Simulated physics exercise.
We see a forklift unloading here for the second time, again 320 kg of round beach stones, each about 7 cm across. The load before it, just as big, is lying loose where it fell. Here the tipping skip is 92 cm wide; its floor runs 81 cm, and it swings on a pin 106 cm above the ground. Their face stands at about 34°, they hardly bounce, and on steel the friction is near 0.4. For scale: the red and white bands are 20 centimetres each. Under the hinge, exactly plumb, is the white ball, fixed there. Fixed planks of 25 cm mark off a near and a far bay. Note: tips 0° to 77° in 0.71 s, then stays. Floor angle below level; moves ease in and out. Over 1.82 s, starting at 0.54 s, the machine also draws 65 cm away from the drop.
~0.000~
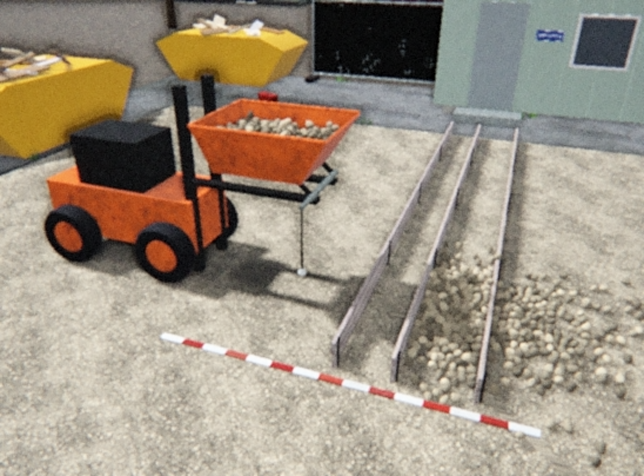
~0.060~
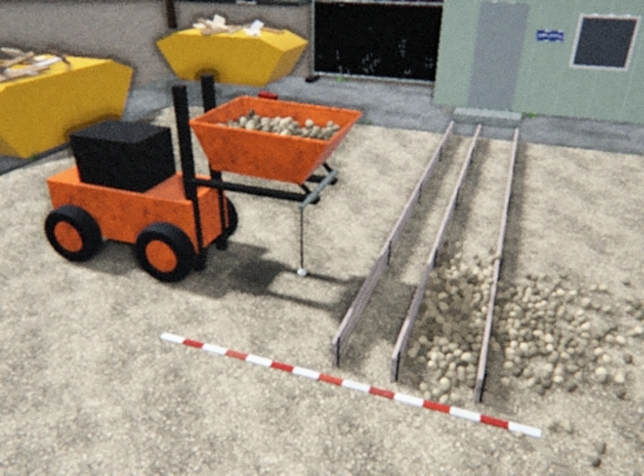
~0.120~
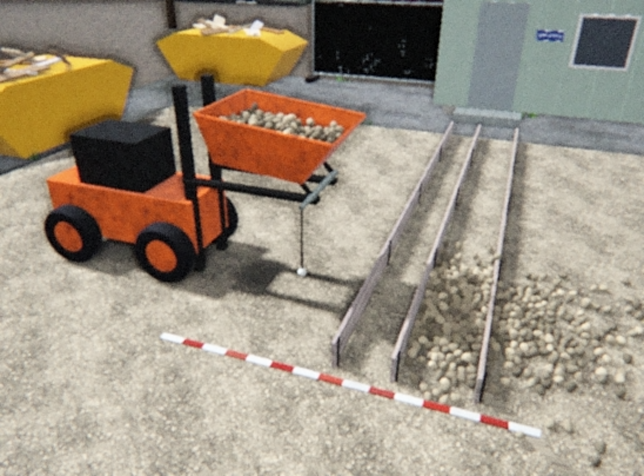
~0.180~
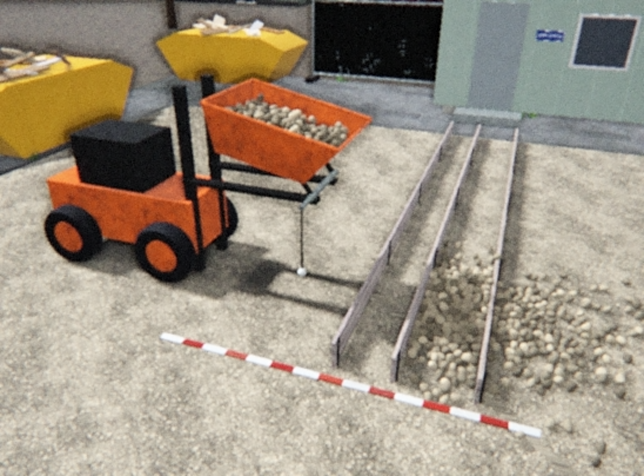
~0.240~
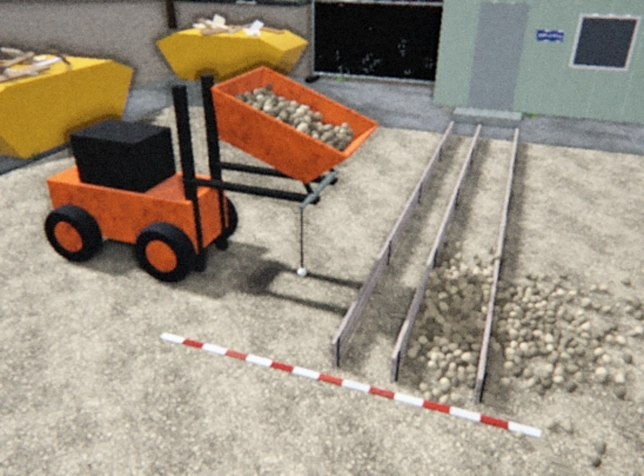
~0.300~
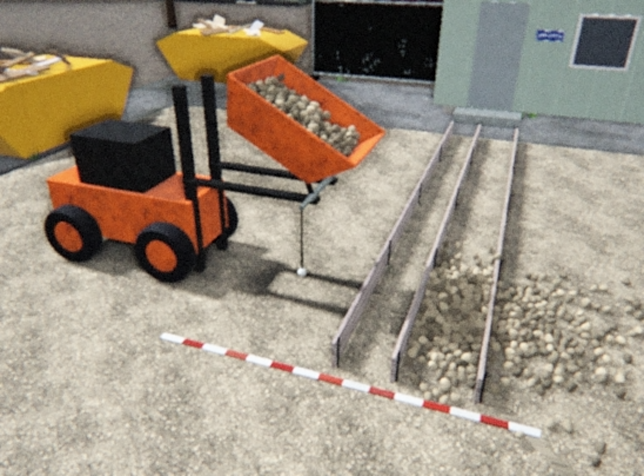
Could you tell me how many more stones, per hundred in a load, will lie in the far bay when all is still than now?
Roughly 61 more in each hundred.
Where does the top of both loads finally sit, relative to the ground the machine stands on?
The top ends about 38 cm above the ground.
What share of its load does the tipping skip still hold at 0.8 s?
Some 85 %, roughly, is held.
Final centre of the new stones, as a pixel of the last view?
Around (441, 302).
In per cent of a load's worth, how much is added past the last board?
Close to 10 parts in a hundred.
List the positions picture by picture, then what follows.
The tipping skip is at 0°, its lip at (325, 143); the top of the load is at (277, 125). The earlier load is highest near (486, 292), 27 cm above ground level, 64 % in the far bay, 36 % past the last board, in the first frame.
Lip at (327, 144), floor tilted 2°, highest stones at (270, 123); the stones move at 0.5 m/s on average, in the second frame.
Lip at (332, 146), floor tilted 6°, highest stones at (256, 117); the stones move at 0.9 m/s on average, in the third frame.
Lip at (339, 151), floor tilted 12°, highest stones at (254, 108); the stones move at 1.2 m/s on average, in the fourth frame.
The tipping skip is at 21°, its lip at (347, 158); the top of the load is at (261, 96); the stones move at 1.6 m/s on average, in the fifth frame.
The tipping skip is at 30°, its lip at (355, 167); the top of the load is at (271, 86); the stones move at 1.6 m/s on average, in the sixth frame.
After 0.5 s the floor is at 65°; in per cent of one load, 100 in the tipping skip, 64 in the far bay, 36 past the last board; the foremost stones are past the picture's edge.
After 0.8 s the floor is at 77°; in per cent of one load, 84 in the tipping skip, 15 in the near bay, 64 in the far bay, 36 past the last board; the foremost stones are past the picture's edge.
After 2.8 s the floor is at 77°; in per cent of one load, 0 in the tipping skip, 2 short of the bays, 26 in the near bay, 125 in the far bay, 47 past the last board; the foremost stones are past the picture's edge.
After 5.3 s the floor is at 77°; in per cent of one load, 0 in the tipping skip, 2 short of the bays, 26 in the near bay, 125 in the far bay, 47 past the last board; the foremost stones are past the picture's edge. Net gain in the far bay, 61.
